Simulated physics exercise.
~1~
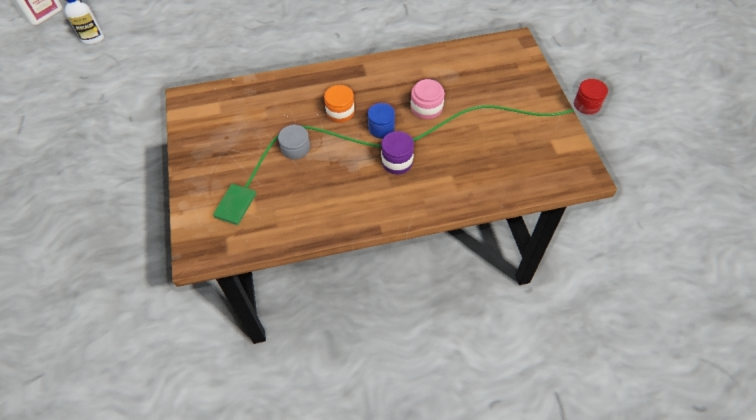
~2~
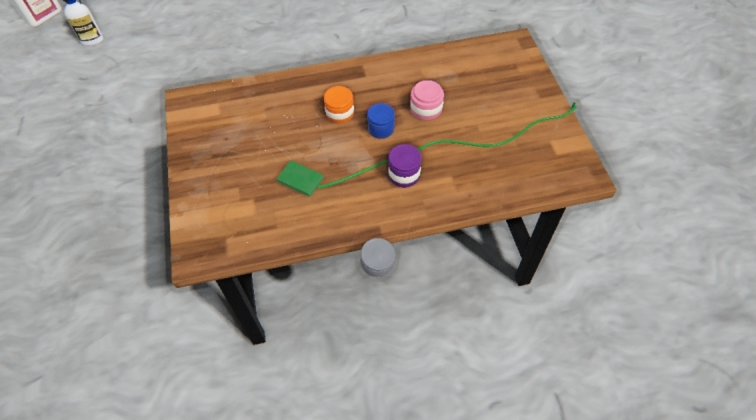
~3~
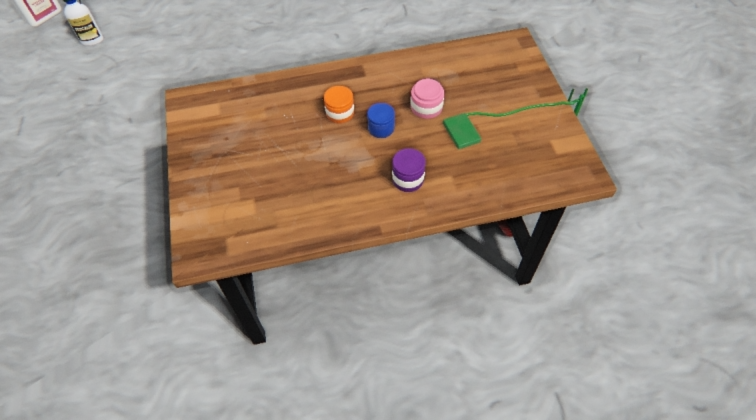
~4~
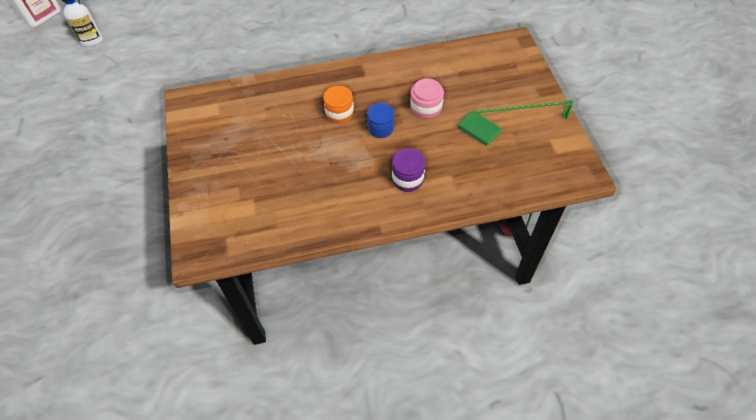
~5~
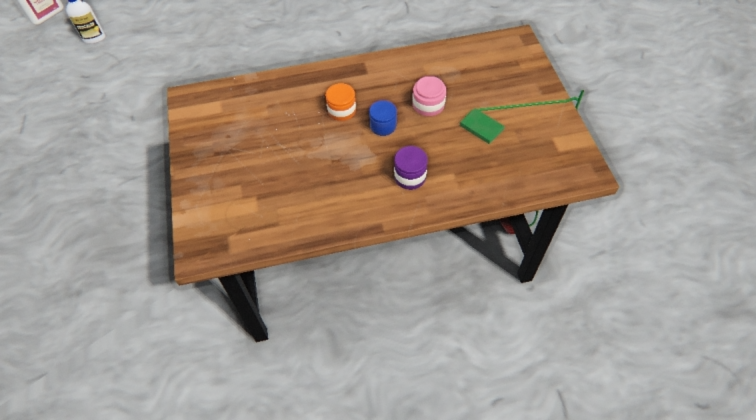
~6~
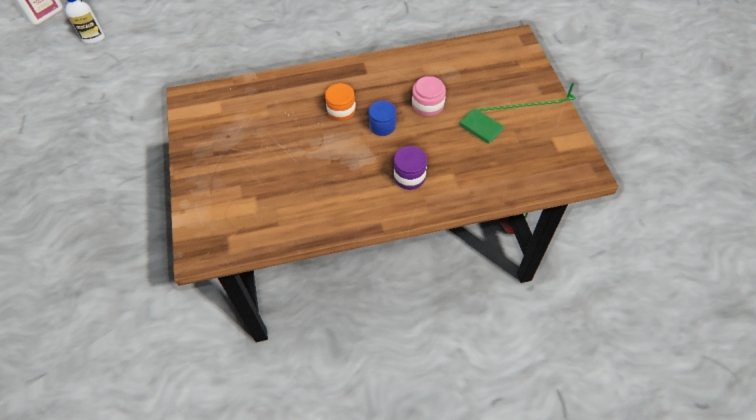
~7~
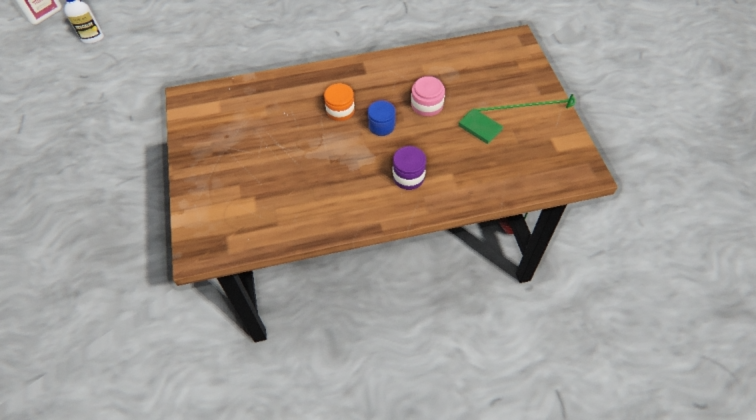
Wooden table on a grey floor, red object dropping off the right edge, cord dragging green block rightward, grey tub falling off.
